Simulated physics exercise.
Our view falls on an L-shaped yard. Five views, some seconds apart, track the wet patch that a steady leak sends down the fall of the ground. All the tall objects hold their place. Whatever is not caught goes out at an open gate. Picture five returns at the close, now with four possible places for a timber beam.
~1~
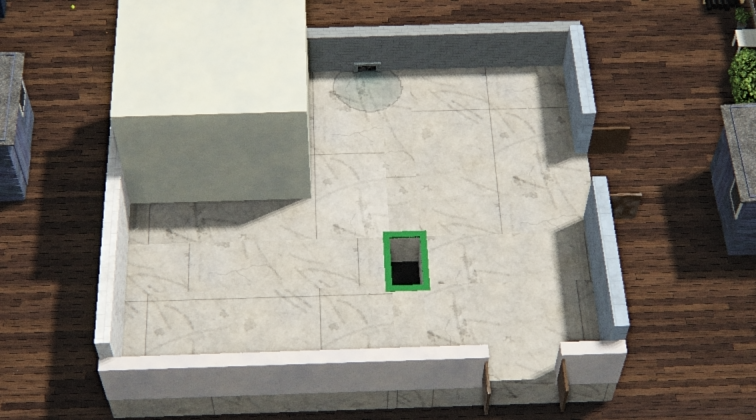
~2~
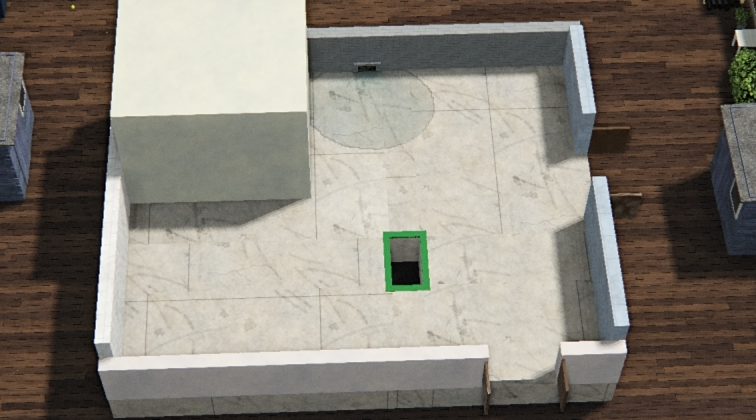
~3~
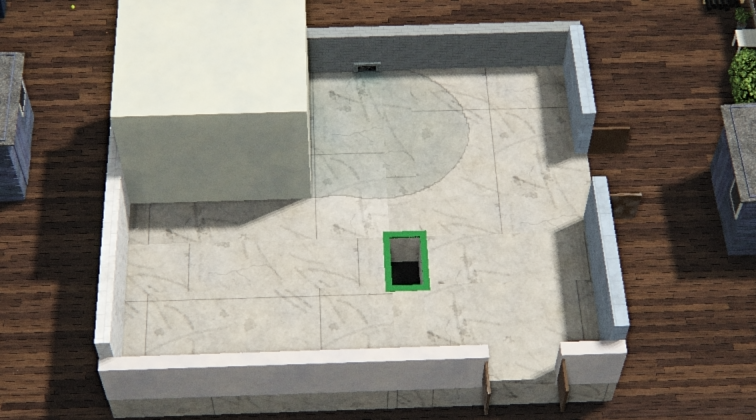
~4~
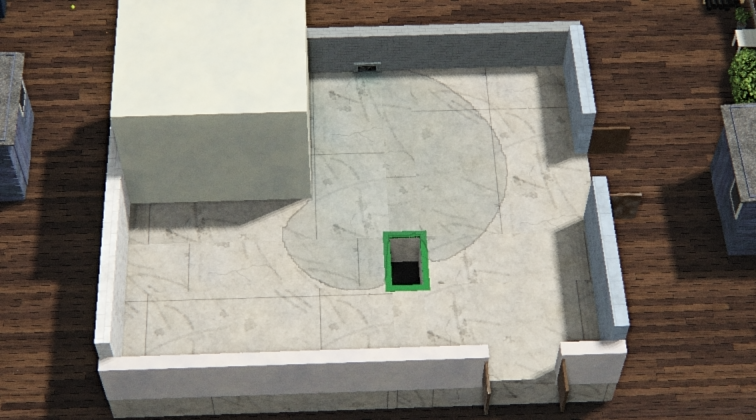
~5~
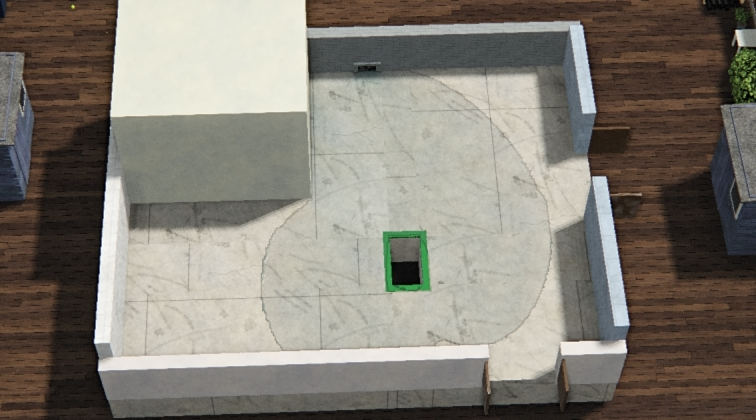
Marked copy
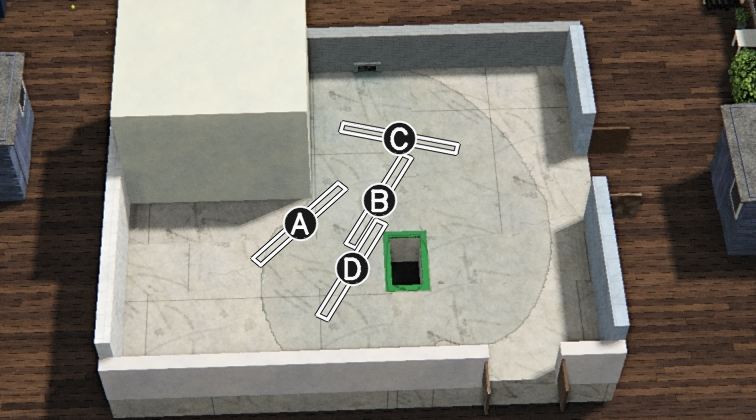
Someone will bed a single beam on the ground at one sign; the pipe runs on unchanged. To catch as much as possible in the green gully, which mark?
I would pick position A.
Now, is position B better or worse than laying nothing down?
Worse.
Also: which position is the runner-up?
That is position D.
On the marked copy, A from (256, 261) to (341, 186); B from (350, 245) to (406, 156); C from (342, 127) to (456, 148); D from (322, 317) to (381, 222).
With A, about 34 % of the stream goes into the green gully, about 59 % out by the gates.
With B, about 6 % of the stream goes into the green gully, about 85 % out by the gates.
With C, about 15 % of the stream goes into the green gully, about 78 % out by the gates.
With D, about 23 % of the stream goes into the green gully, about 68 % out by the gates.
